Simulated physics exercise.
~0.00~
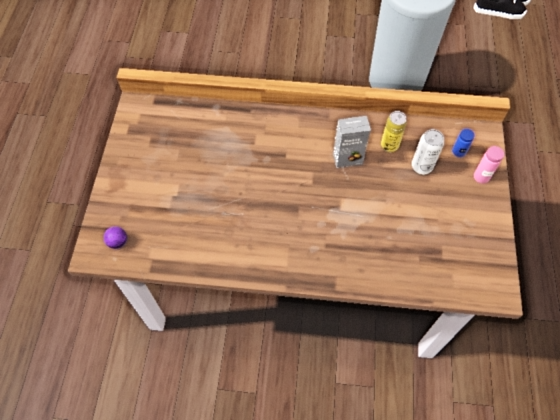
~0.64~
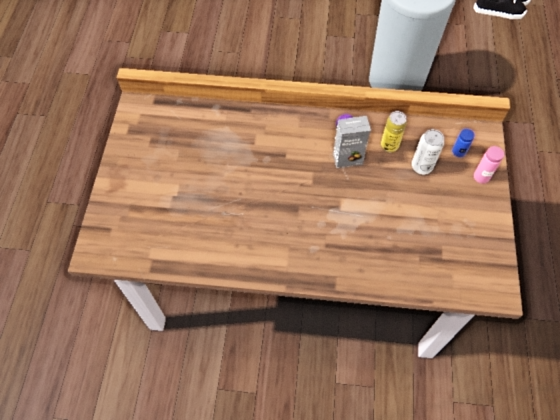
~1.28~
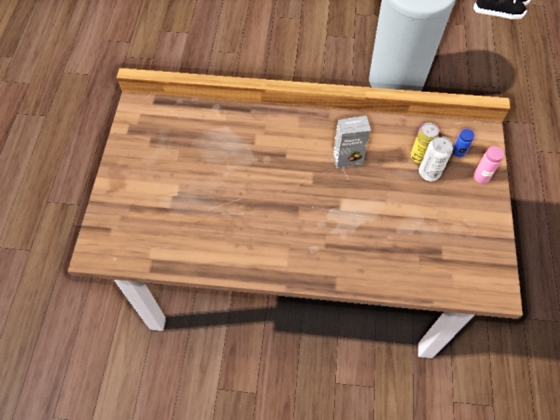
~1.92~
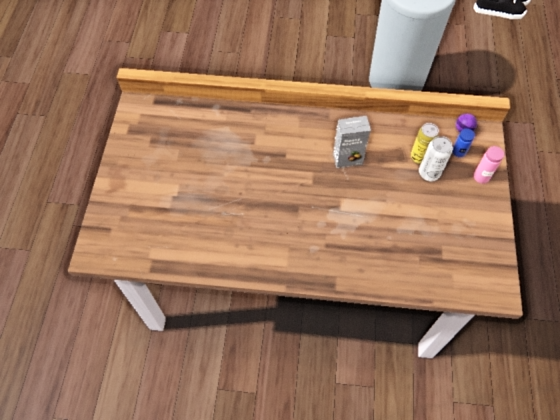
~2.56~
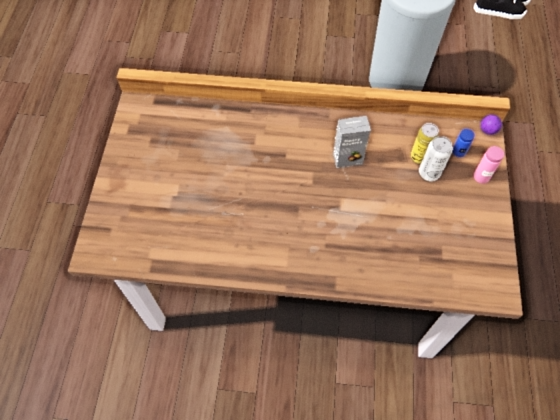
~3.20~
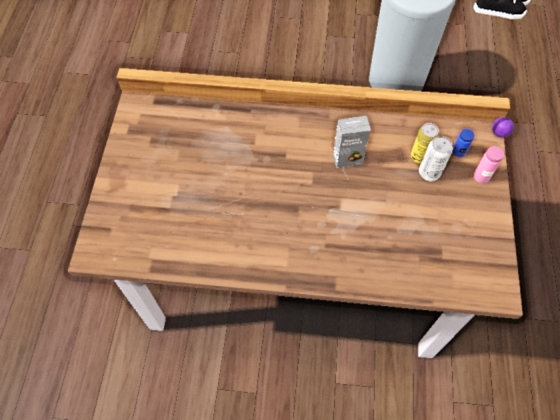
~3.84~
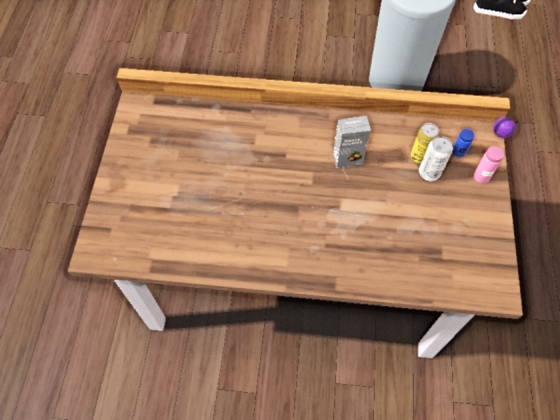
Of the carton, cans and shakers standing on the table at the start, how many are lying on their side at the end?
None of them are lying down. The grey carton, both cans and both shakers are all still upright at the end.
